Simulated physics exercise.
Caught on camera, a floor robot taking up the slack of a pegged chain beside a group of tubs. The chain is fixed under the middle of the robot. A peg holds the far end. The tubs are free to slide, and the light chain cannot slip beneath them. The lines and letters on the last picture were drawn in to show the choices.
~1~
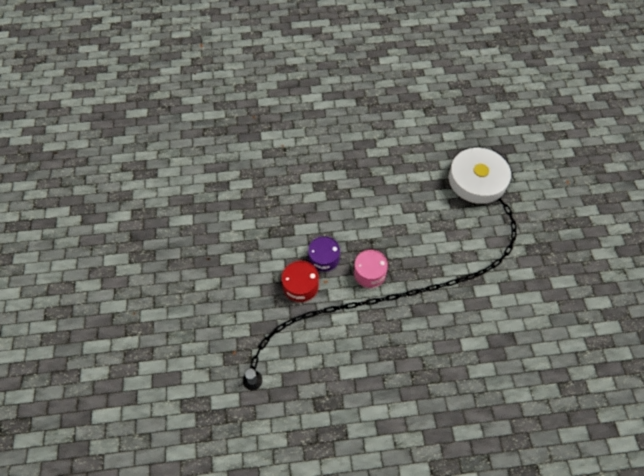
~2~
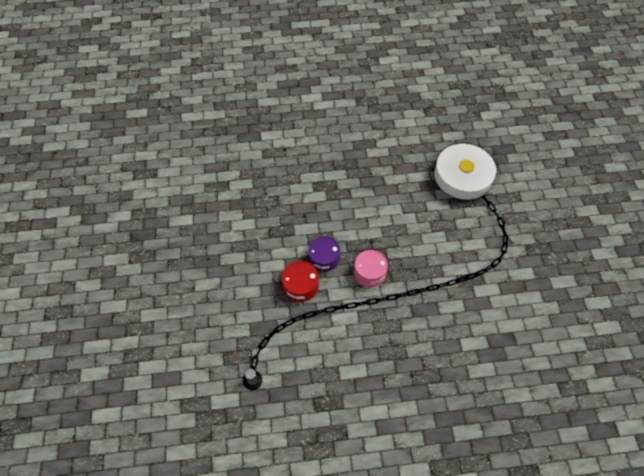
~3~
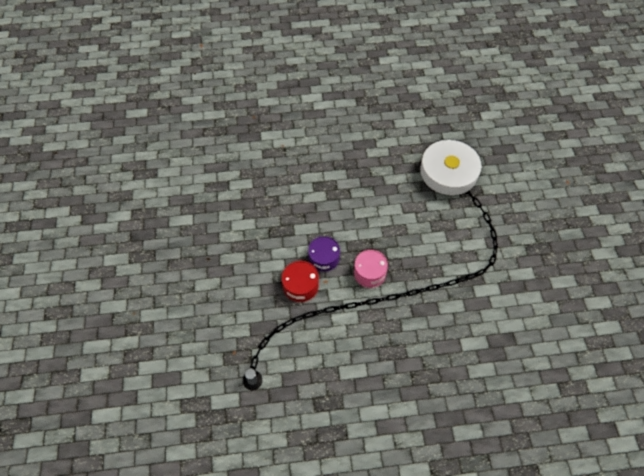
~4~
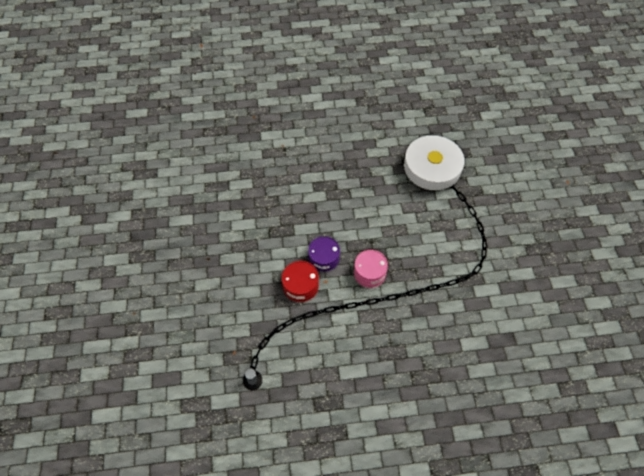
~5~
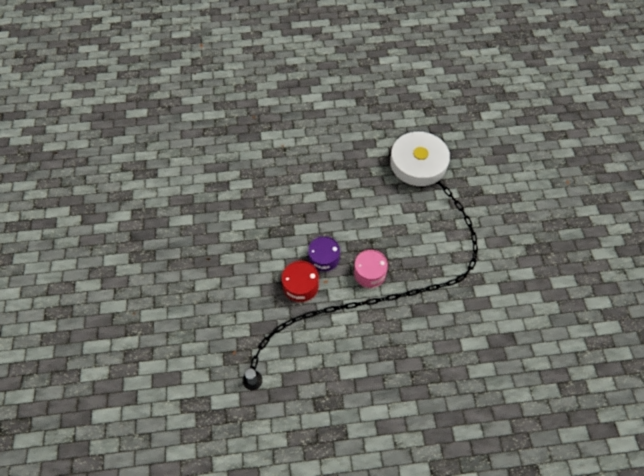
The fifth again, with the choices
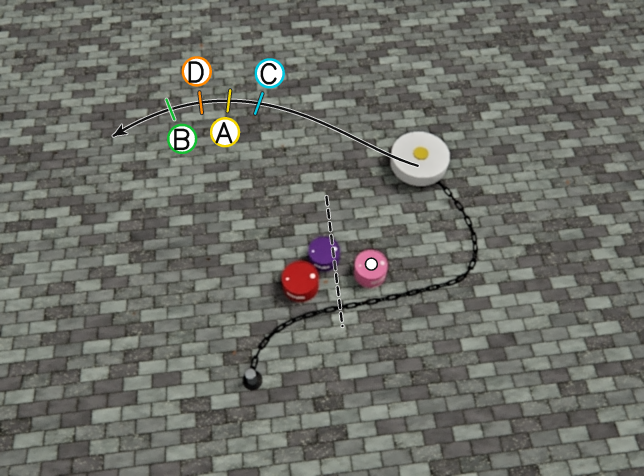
A white round robot slides left past three still tubs, trailing a pegged black chain.
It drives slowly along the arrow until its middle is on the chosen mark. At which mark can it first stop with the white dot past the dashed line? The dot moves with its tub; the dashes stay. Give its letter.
Mark A.
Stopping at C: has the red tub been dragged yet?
No.
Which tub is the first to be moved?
Pink.
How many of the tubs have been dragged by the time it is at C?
Two.
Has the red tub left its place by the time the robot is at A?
No.
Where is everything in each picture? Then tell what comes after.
Red tub (300, 282); pink tub (371, 269); robot (479, 177), in the first picture.
Robot (464, 172); purple tub (324, 254), in the second picture.
Robot (450, 168); pink tub (371, 269), in the third picture.
Robot (433, 164); purple tub (324, 254), in the fourth picture.
Robot (419, 160); pink tub (371, 269); peg (252, 377); purple tub (324, 254), in the fifth picture.
On the marked copy, A at (229, 101); B at (170, 109); C at (259, 103); D at (201, 103); the dashed line at (334, 257); the route from (418, 166) via (265, 105) to (113, 136); the white dot at (371, 264).
Following A. Soon after the start, robot (351, 130); pink tub (371, 269).
Later, robot (287, 104); pink tub (363, 267).
In the end, robot (228, 94); purple tub (300, 245); pink tub (325, 262); the dot on the pink tub is over the dashed line.
As for the rest, B does it too, but is farther than needed; C leaves the dotted tub short, at (344, 263); D does it too, but is farther than needed.
